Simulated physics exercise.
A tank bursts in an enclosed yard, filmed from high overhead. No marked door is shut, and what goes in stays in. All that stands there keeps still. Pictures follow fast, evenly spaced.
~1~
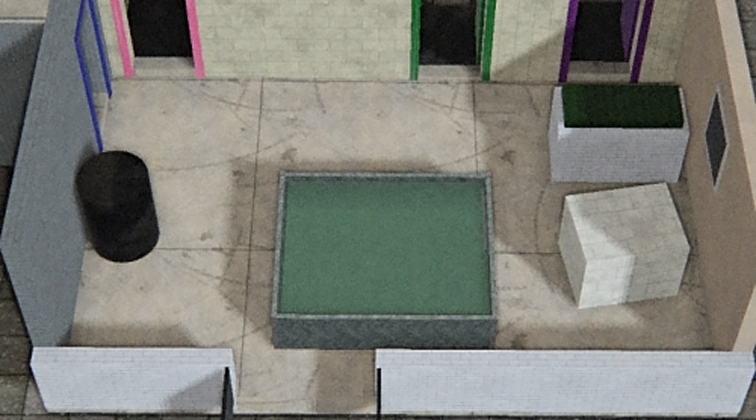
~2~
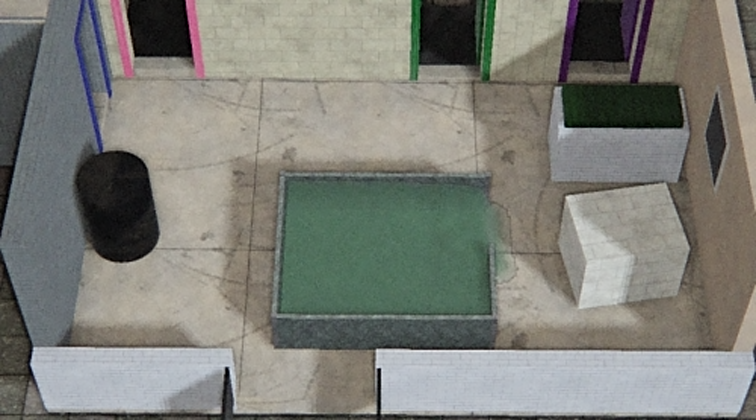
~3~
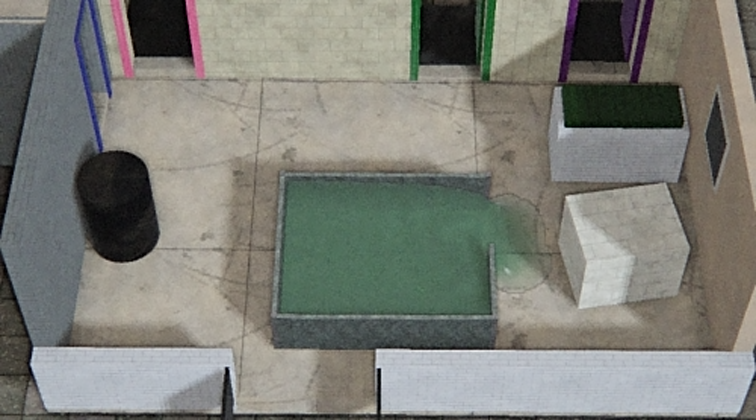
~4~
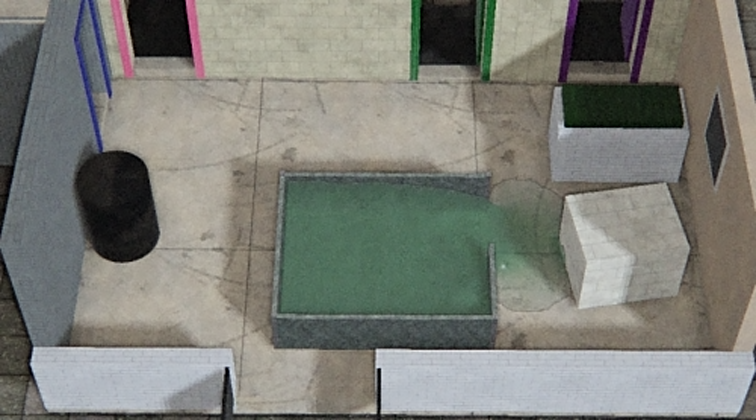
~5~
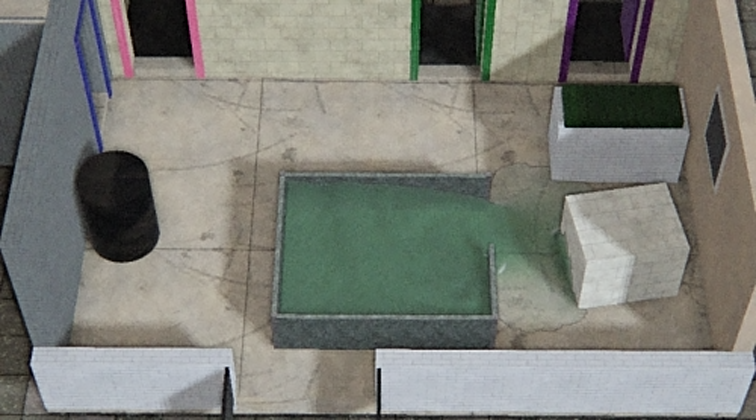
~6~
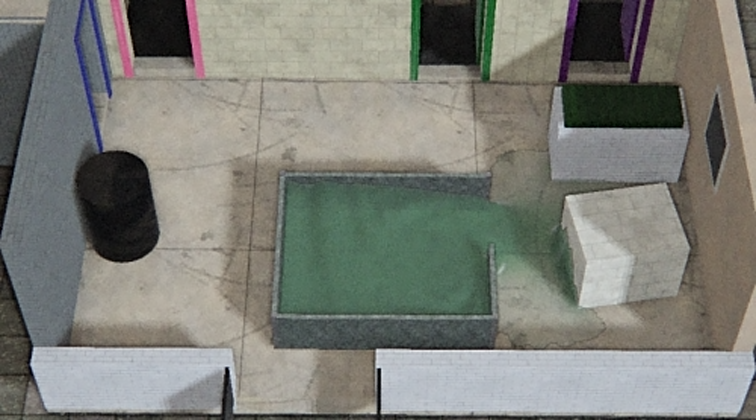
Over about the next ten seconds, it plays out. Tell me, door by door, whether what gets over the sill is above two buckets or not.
Blue door: Not above; pink door: Not above; purple door: Not above; green door: Above.
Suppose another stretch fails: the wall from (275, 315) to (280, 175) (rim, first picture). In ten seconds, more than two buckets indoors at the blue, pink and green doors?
Door by door, the blue door crosses the threshold, then the pink door crosses the threshold, then the green door misses the threshold.
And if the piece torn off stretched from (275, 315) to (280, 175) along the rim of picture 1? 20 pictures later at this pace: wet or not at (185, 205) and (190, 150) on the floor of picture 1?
In the order asked: Inundated, then inundated.
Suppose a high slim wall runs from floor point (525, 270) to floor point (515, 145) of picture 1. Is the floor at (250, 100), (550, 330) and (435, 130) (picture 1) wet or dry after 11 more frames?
Log, spots one to three: Spared; swamped; swamped.
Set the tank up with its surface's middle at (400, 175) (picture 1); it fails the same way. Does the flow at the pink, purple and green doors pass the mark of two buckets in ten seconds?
Door by door: Pink remains below, purple crosses the line and green crosses the line.
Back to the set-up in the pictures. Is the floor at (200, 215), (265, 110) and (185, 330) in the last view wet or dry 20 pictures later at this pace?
As listed: Dry, not flooded, clear.
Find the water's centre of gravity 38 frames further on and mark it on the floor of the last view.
Somewhere near (488, 259).
A moment on, water covers 20 % of the floor; the blue door not reached, the pink door not reached, the purple door not reached, the green door not reached.
Next, water covers 30 % of the floor; the blue door not reached, the pink door not reached, the purple door wet at the sill, nothing in, the green door not reached.
Then, water covers 45 % of the floor; the blue door not reached, the pink door not reached, the purple door wet at the sill, nothing in, the green door wet at the sill, nothing in.
Later, water covers 70 % of the floor; the blue door not reached, the pink door not reached, the purple door wet at the sill, nothing in, the green door under two buckets in.
In the end, water covers 95 % of the floor; the blue door wet at the sill, nothing in, the pink door wet at the sill, nothing in, the purple door wet at the sill, nothing in, the green door over two buckets in.
